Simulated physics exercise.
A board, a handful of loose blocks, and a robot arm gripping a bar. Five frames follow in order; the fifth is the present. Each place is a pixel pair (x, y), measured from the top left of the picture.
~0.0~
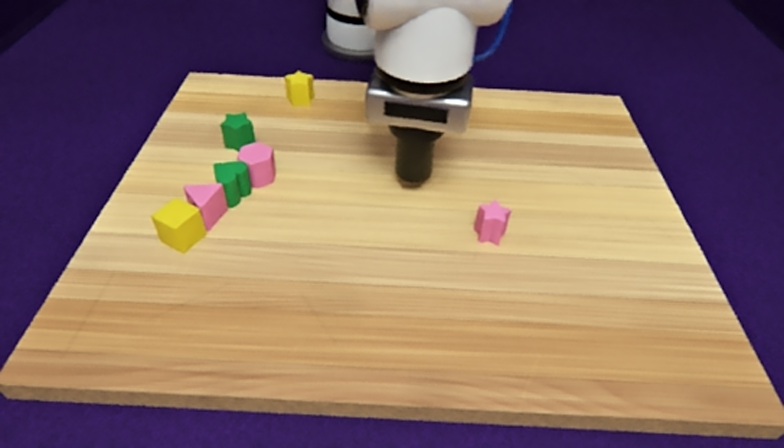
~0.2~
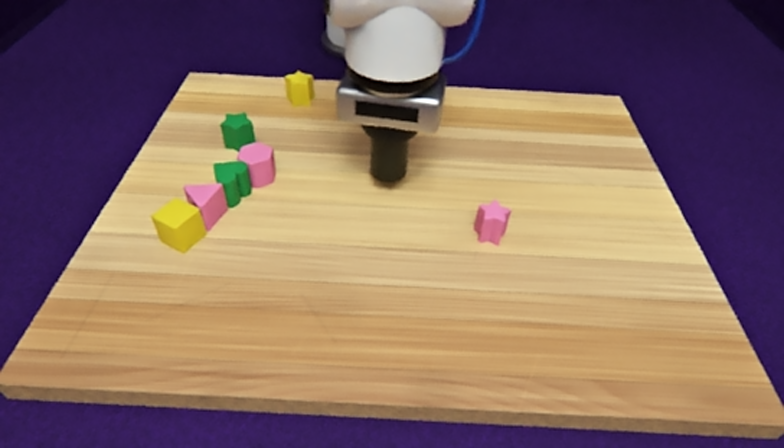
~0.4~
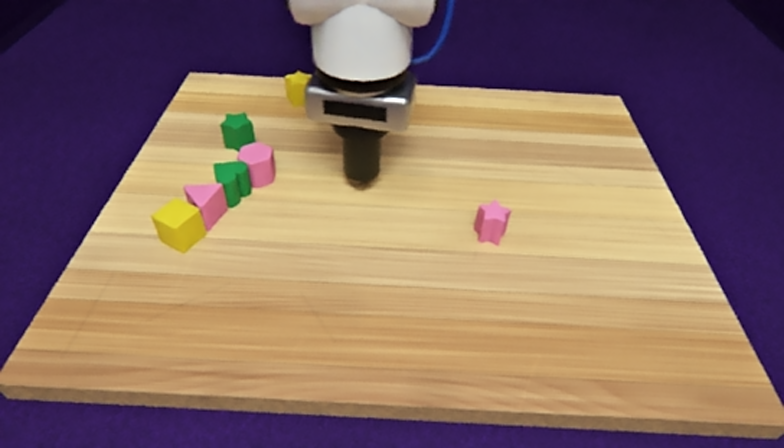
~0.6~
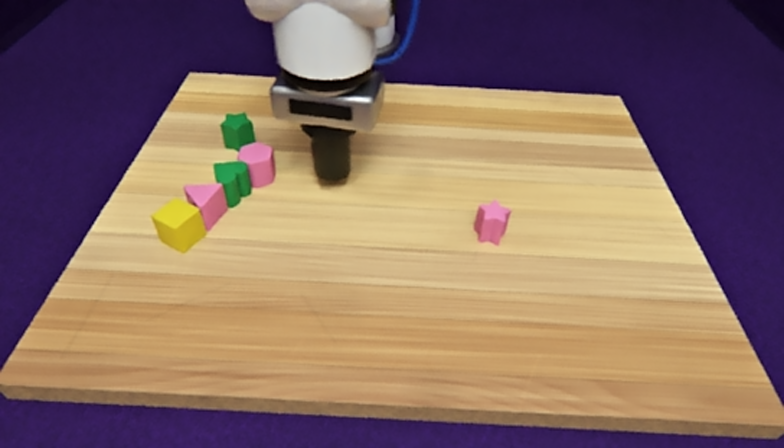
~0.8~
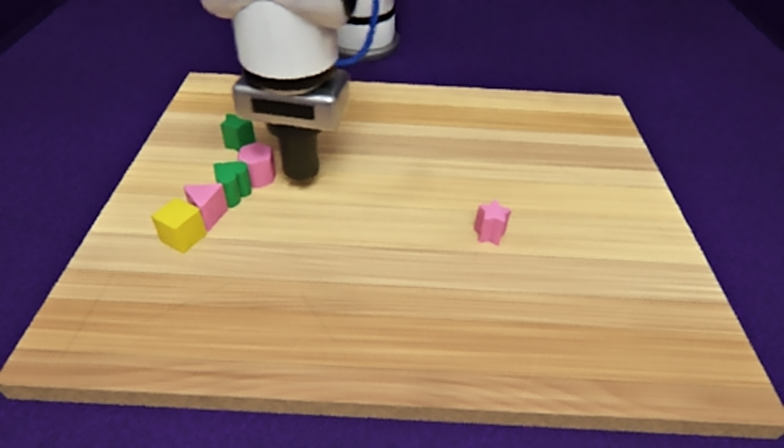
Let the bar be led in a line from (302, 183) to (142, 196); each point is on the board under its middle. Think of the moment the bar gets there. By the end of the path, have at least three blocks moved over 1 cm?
I believe not.
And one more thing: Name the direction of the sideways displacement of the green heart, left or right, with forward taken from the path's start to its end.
To the left.
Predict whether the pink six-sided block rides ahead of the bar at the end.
It slips out to the side or back.
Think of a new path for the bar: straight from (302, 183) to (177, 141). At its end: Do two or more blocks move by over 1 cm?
Yes.
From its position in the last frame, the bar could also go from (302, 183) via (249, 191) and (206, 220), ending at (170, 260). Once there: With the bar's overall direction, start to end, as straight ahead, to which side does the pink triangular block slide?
To the path's left.
On the path given first. One third of the way, bar at (247, 174); green heart at (209, 172), turned 35° anticlockwise; pink six-sided block at (223, 146), turned 55° clockwise.
Two thirds of the way, bar at (191, 179); pink triangular block at (200, 194); green heart at (161, 182), turned 85° anticlockwise; pink six-sided block at (214, 142), turned 75° clockwise.
At the end, bar at (137, 183); yellow square piece still; pink triangular block at (200, 194); green heart at (137, 191), turned 135° anticlockwise; pink six-sided block at (214, 142), turned 75° clockwise.
